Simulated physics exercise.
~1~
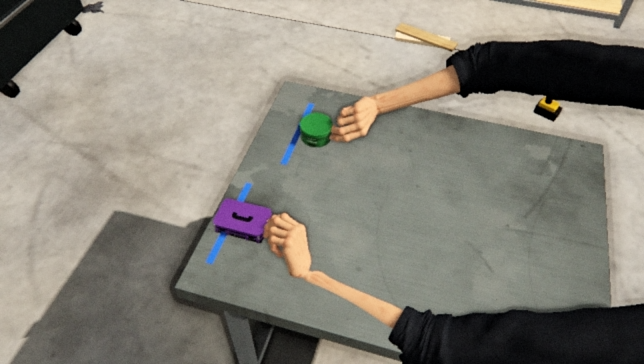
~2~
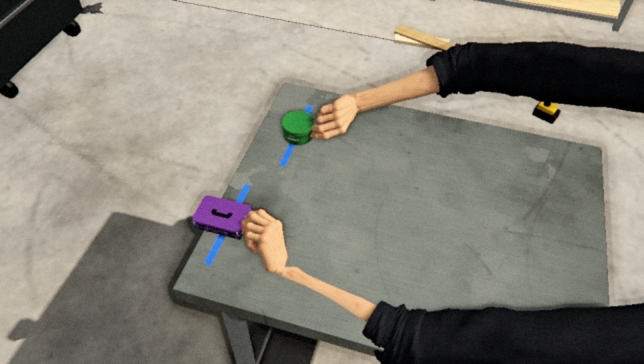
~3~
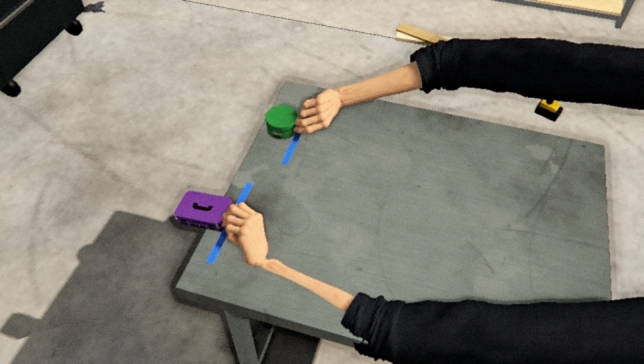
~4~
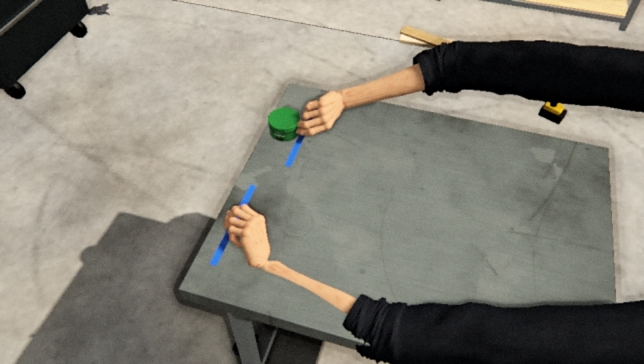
Purple case and green tub sliding left under two pushing hands, the case tipping off the table edge, the tub staying on.
